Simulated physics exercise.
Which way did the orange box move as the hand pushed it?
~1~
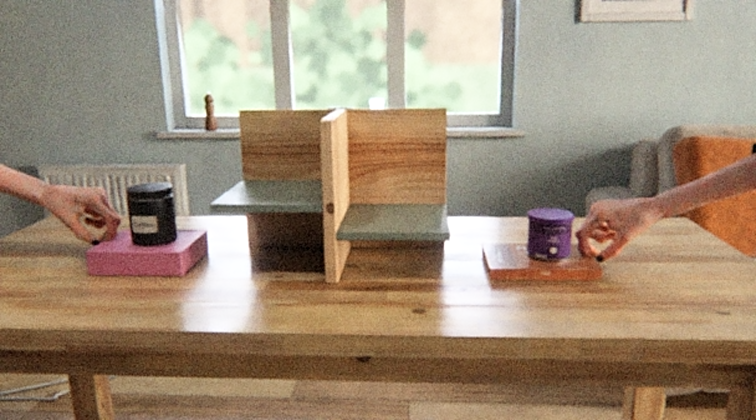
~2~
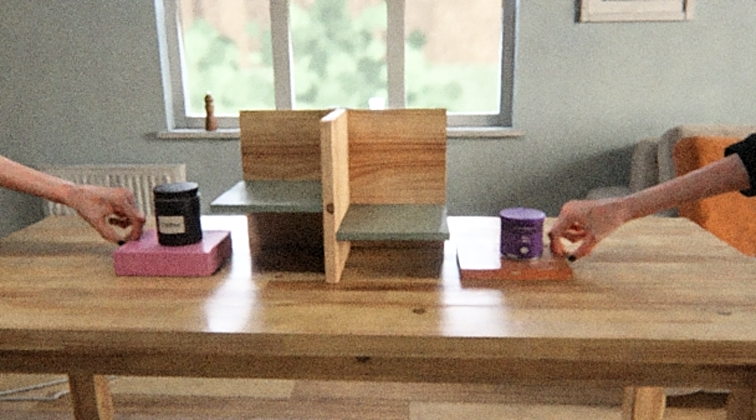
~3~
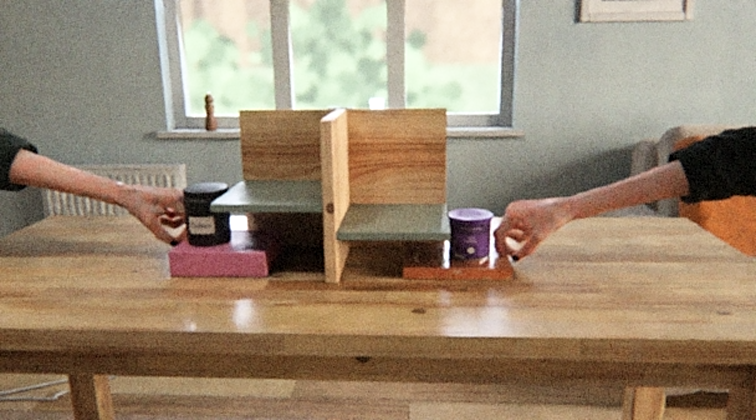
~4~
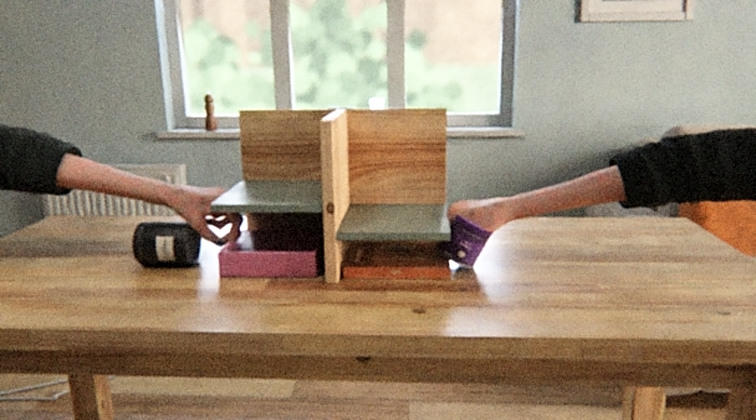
The orange box moved to the left, going in under the shelf.
